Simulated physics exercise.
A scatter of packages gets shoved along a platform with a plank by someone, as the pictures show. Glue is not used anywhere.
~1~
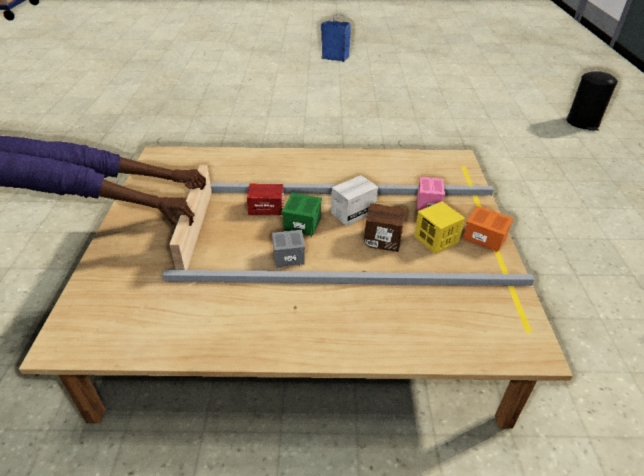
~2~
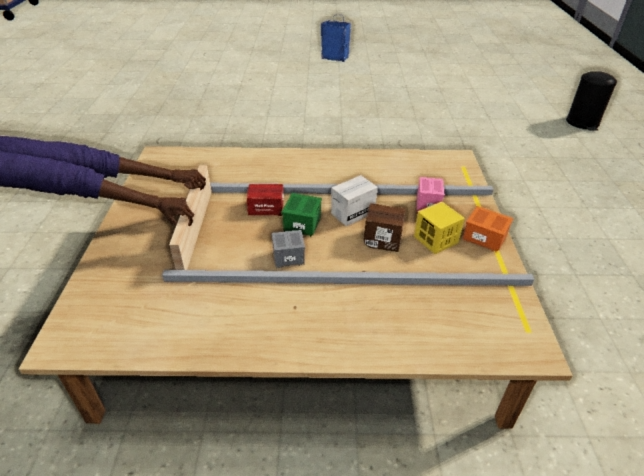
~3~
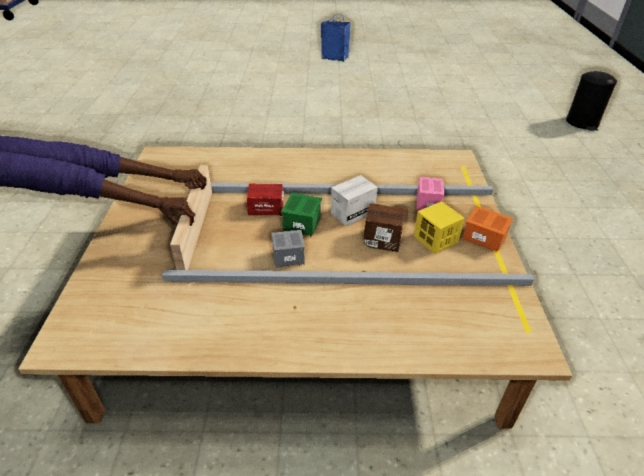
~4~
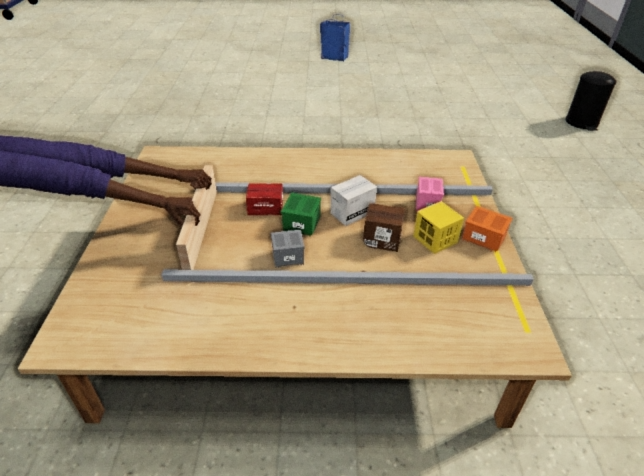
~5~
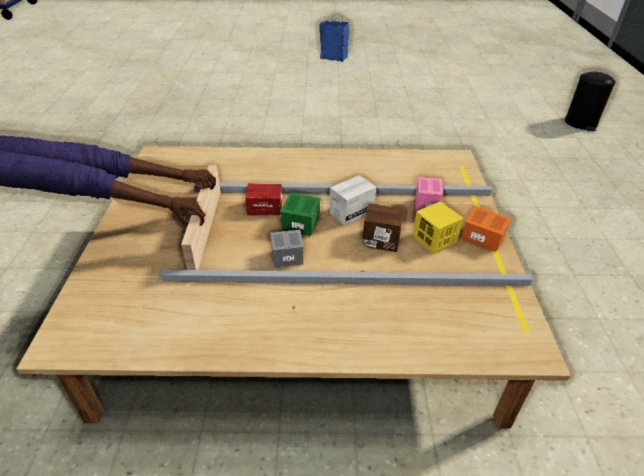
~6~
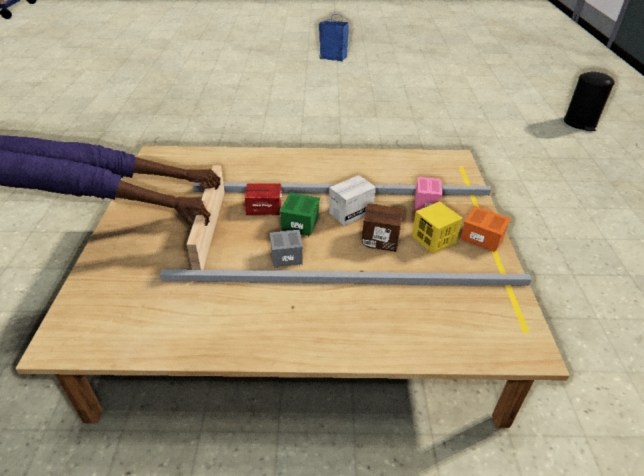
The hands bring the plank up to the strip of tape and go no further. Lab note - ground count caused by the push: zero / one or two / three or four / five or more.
Lost: Five or more.
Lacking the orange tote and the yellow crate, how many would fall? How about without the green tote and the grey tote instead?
That gives 3 in the first case, then 4 in the second.
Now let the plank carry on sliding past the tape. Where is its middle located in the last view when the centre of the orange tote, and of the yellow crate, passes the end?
Orange tote: (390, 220); yellow crate: (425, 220).
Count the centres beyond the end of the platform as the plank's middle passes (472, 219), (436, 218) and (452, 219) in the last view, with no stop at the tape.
First 5, next 3, last 4.
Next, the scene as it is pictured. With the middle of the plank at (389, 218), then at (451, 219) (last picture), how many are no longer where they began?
Note: First position 8; second position 8.
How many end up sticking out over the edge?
I'd put it at 3.
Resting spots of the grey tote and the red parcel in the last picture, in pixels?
(516, 253) and (497, 202), roughly.
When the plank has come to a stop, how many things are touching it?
The count is 3.
A little later, none off yet; orange tote at rest near (485, 229); pink tote at rest near (428, 196); yellow crate at rest near (436, 228).
Next, none off yet; orange tote shifted a little near (495, 229); pink tote shifted about its own width near (446, 195); yellow crate shifted about its own width near (459, 230).
Later still, one off so far; orange tote dropping near (531, 318); pink tote tilted well over near (509, 197); yellow crate tilted a little near (528, 235).
When it is over, the number that fall off is five or more; down, white box, brown parcel, yellow crate, pink tote and orange tote.
